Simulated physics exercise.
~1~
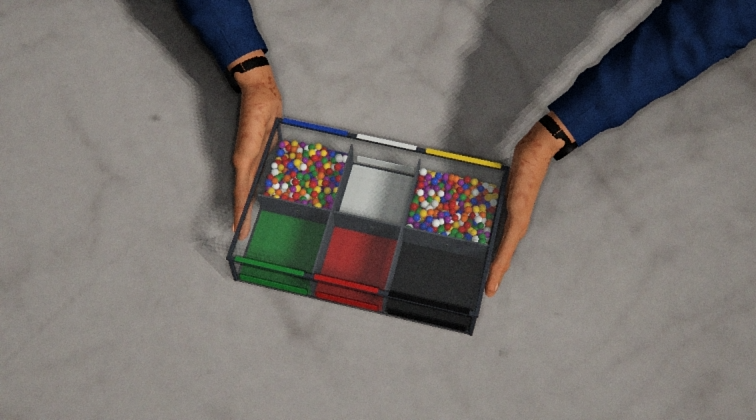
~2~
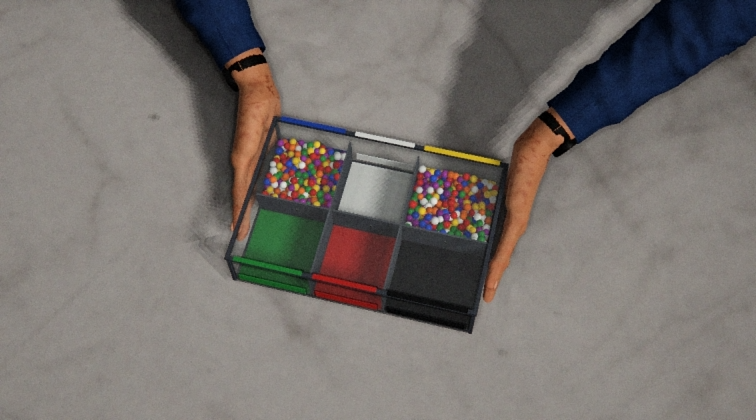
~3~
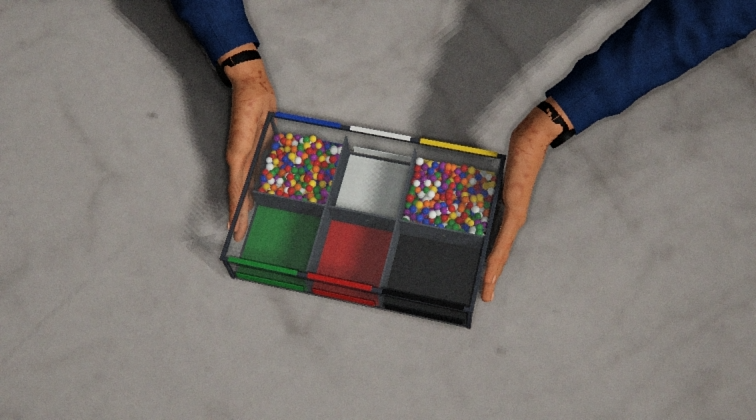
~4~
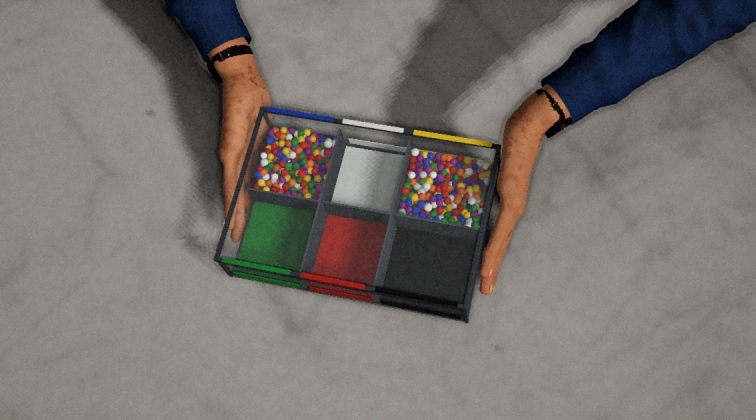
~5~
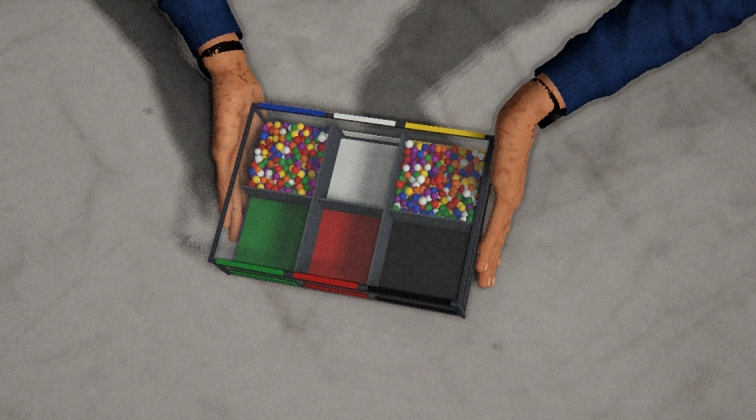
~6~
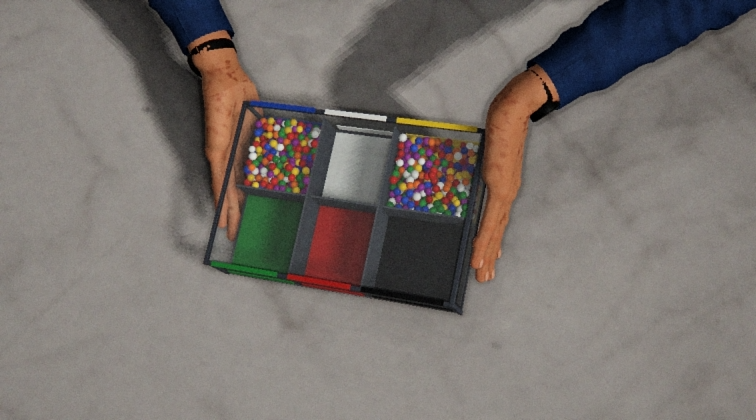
A grey marbled surface is seen from above, with a clear-lidded box held at its sides by two hands in blue sleeves and dark wristbands. Multicoloured beads fill the far left and far right compartments, marked blue and yellow, around an empty white one, with empty green, red and black ones nearer. The hands gradually tilt the box and shift it slightly left, while the beads stay in their two compartments.
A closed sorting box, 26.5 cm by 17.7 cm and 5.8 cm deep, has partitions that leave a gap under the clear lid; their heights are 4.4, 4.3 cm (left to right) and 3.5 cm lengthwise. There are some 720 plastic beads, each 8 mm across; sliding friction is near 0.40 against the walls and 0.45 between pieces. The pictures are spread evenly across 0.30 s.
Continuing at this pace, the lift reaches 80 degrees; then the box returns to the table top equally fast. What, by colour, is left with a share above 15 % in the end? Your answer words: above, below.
Red - below; blue - above; green - above; yellow - above; white - below; black - below.
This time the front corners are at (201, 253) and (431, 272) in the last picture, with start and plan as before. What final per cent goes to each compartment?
It comes out as red at 5 percent, blue at 45 percent, green at 10 percent, yellow at 40 percent, white at 0 percent and black at 5 percent.
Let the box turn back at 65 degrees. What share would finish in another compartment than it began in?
It would come to about 25 per cent.
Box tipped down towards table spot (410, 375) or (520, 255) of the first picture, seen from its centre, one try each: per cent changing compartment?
I'd put it at roughly 55 per cent for the first tilt and roughly 10 per cent for the second.
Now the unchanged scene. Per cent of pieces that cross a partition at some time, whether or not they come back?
Roughly 35 in a hundred.
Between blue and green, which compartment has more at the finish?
Blue compartment.
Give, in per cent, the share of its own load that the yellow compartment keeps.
That comes out at about 60 percent.
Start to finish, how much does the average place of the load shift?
Net shift: Approx. 5.0 cm.
Then, 0.86 s after the last picture, tilt 79 degrees; red 5 %, blue 40 %, green 15 %, yellow 40 %, black 5 %.
Then, 1.43 s after the last picture, tilt 34 degrees; red 5 %, blue 30 %, green 20 %, yellow 35 %, black 10 %.
Then, 2.05 s after the last picture, tilt 0 degrees; red 5 %, blue 30 %, green 20 %, yellow 30 %, black 10 %.
In the end, red 5 %, blue 30 %, green 20 %, yellow 30 %, white 0 %, black 10 %.
